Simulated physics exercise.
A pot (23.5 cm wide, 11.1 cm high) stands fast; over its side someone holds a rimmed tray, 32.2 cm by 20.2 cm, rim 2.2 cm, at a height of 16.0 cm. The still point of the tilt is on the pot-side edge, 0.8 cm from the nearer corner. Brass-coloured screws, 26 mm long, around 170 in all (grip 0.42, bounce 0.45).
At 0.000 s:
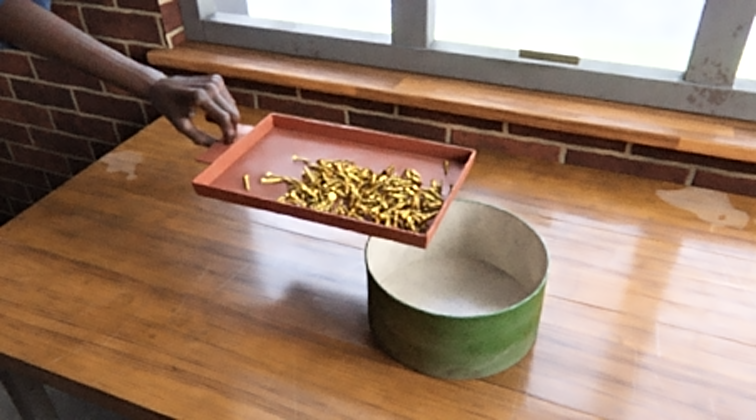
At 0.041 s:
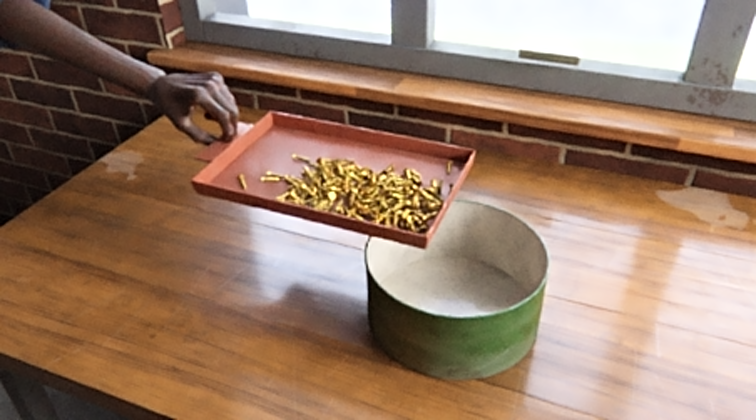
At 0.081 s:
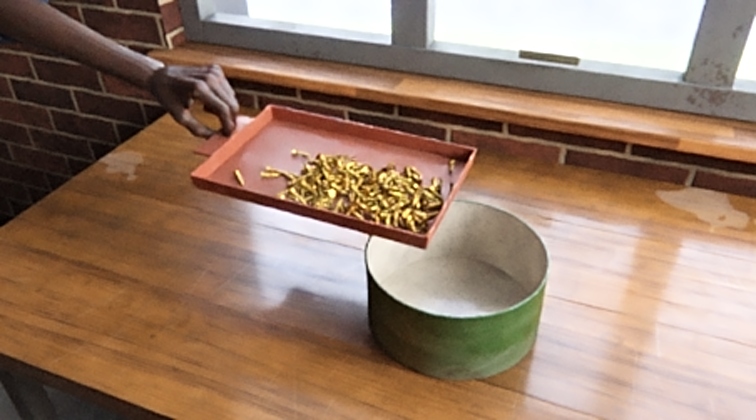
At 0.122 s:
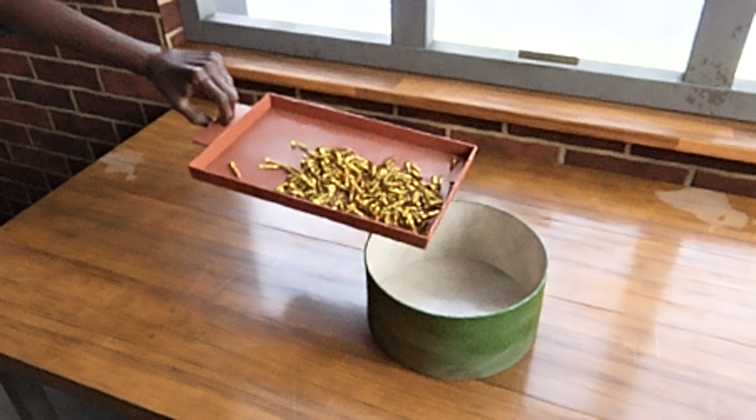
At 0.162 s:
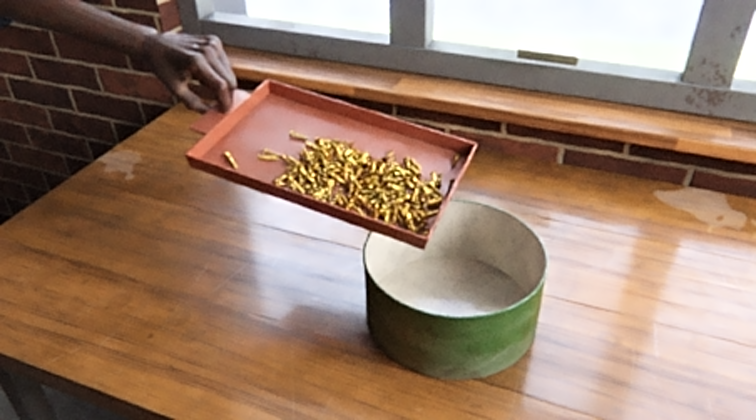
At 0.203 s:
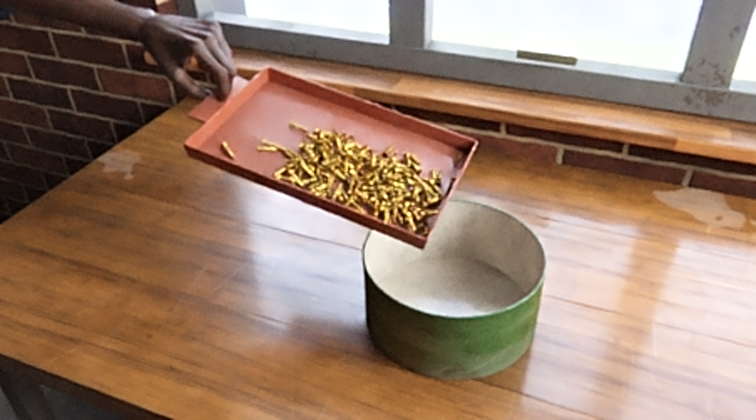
A hand raising the handle end of a red tray of brass-coloured screws, tilting it beside a green pot on a wooden table.
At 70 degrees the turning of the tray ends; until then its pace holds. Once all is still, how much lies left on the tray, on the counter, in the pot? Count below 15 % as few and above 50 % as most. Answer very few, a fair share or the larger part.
Tray: A fair share, counter: Very few, pot: The larger part.
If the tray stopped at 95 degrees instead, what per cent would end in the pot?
It would be near 100 per cent.
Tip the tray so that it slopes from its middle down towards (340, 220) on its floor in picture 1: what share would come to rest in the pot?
About 25 per cent.
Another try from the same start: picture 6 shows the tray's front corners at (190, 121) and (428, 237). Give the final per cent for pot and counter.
Pot 70, counter 0.
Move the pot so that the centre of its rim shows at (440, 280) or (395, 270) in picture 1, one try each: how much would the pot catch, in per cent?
About 70 and 60 per cent.
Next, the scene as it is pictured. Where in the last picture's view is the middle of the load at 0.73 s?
Around (429, 198).
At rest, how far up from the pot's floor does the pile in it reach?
Roughly 2.5 cm.
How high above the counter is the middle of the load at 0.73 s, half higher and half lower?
Roughly 22 cm.
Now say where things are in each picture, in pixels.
In the first frame, tray tilt 0 degrees, front corners at (195, 181) and (426, 234); middle of the pieces at (366, 192); pot at (456, 251).
In the second frame, tray tilt 1 degrees, front corners at (194, 179) and (426, 235); middle of the pieces at (365, 191).
In the third frame, tray tilt 2 degrees, front corners at (193, 174) and (426, 235); middle of the pieces at (366, 189).
In the fourth frame, tray tilt 6 degrees, front corners at (191, 164) and (426, 236), lowest corner right front; middle of the pieces at (365, 185).
In the fifth frame, tray tilt 9 degrees, front corners at (189, 153) and (426, 236), lowest corner right front; middle of the pieces at (365, 180).
In the sixth frame, tray tilt 13 degrees, front corners at (187, 143) and (426, 237), lowest corner right front; middle of the pieces at (365, 175); pot at (454, 252). Its pace works out near 90 degrees a second.
After 0.52 s, tilt 41 degrees; the tray holds 100 %, the pot 0 %.
Then, at 0.73 s, tilt 60 degrees; the tray holds 100 %, the pot 0 %.
After 1.06 s, tilt 70 degrees; the tray holds 50 %, the pot 40 %.
In the end, at 1.9 s, tray 35 %, counter 5 %, pot 65 %.
